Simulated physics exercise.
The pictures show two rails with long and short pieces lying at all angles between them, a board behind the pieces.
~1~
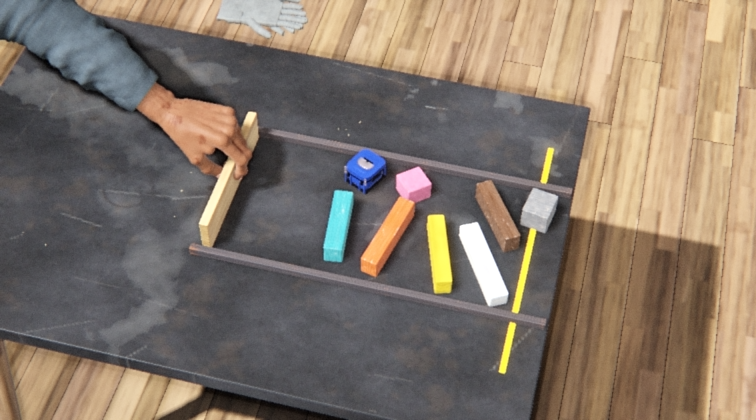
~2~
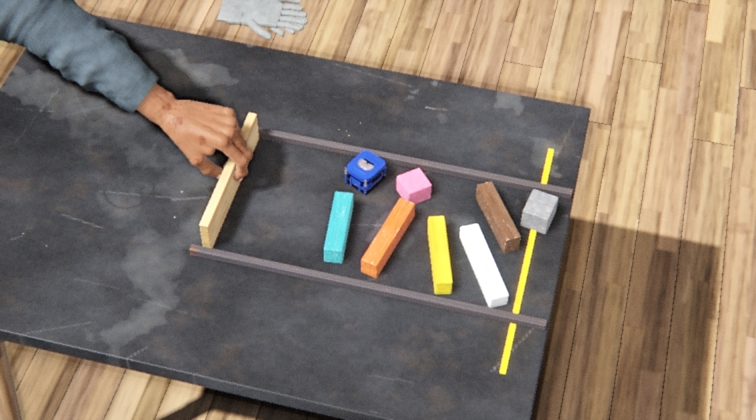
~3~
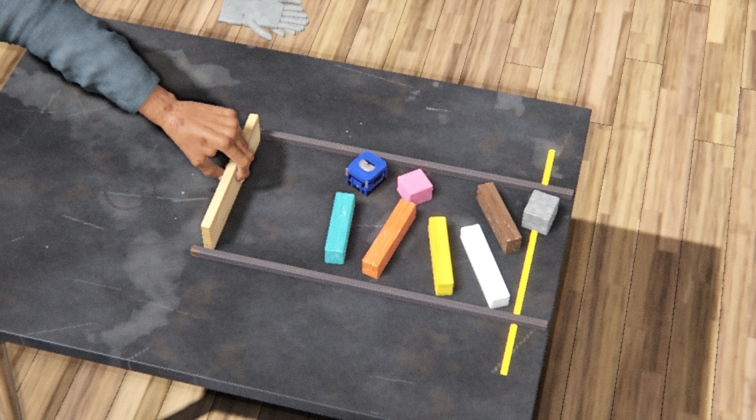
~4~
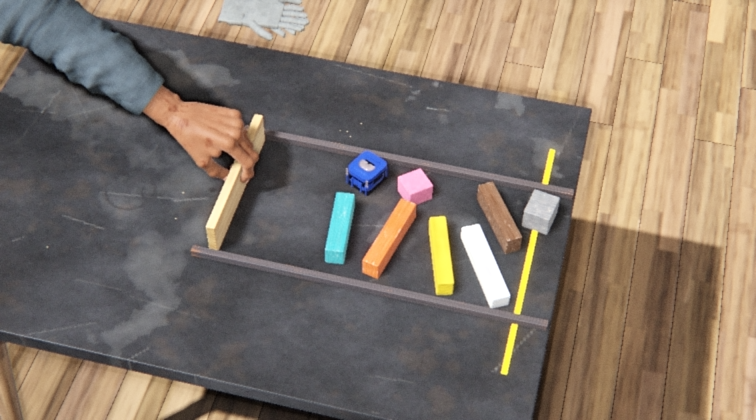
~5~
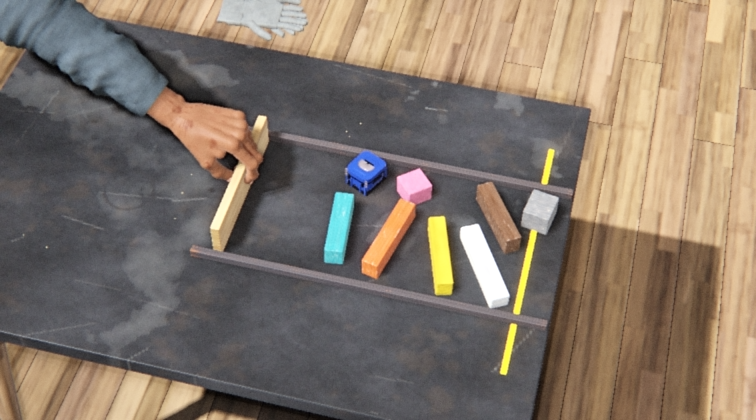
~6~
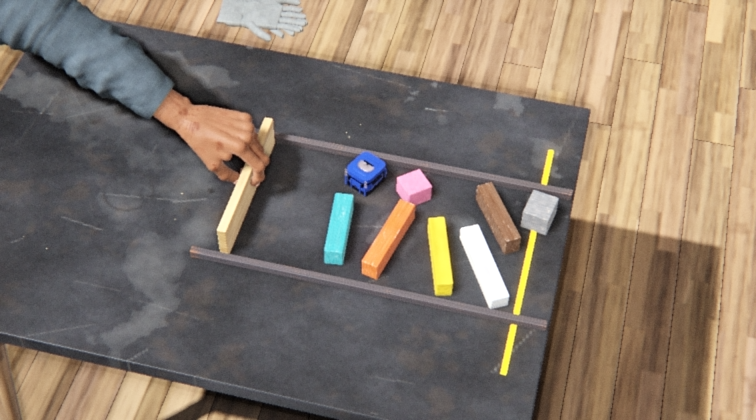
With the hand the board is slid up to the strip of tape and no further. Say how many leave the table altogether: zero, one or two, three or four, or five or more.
In this one, a crowd of five or more spills over.
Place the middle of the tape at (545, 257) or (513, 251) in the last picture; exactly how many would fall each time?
First try 6, second try 3.
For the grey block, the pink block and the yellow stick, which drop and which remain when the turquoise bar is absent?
Note: Grey block is off by the end; pink block is off by the end; yellow stick is on by the end.
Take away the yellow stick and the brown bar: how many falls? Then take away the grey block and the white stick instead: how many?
You'd see 3 fallen, and 3 in the other try.
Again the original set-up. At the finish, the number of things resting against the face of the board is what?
The answer is 2.
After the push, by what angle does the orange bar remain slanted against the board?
About 0° out of line.
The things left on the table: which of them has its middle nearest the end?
Closest at the end: The orange bar.
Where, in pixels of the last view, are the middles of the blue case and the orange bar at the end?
(553, 207) and (553, 273), roughly.
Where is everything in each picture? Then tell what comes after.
Grey block (539, 210); brown bar (498, 216); white stick (483, 264); board (230, 179); tape (528, 252), in the first frame.
Brown bar (498, 217); orange bar (389, 237), in the second frame.
White stick (485, 266); turquoise bar (340, 228), in the third frame.
Grey block (541, 212); yellow stick (441, 255), in the fourth frame.
Brown bar (498, 217); board (241, 183), in the fifth frame.
Grey block (540, 212); brown bar (498, 218); white stick (484, 266); board (248, 185); tape (529, 254), in the sixth frame.
Soon after, none off yet; grey block at rest near (540, 212); brown bar at rest near (498, 218); white stick at rest near (484, 266).
After that, none off yet; grey block moving near (543, 212); brown bar displaced a little near (517, 218); white stick displaced a little near (501, 268).
In the end, the number that fall off is five or more; gone, pink block, yellow stick, white stick, brown bar and grey block.
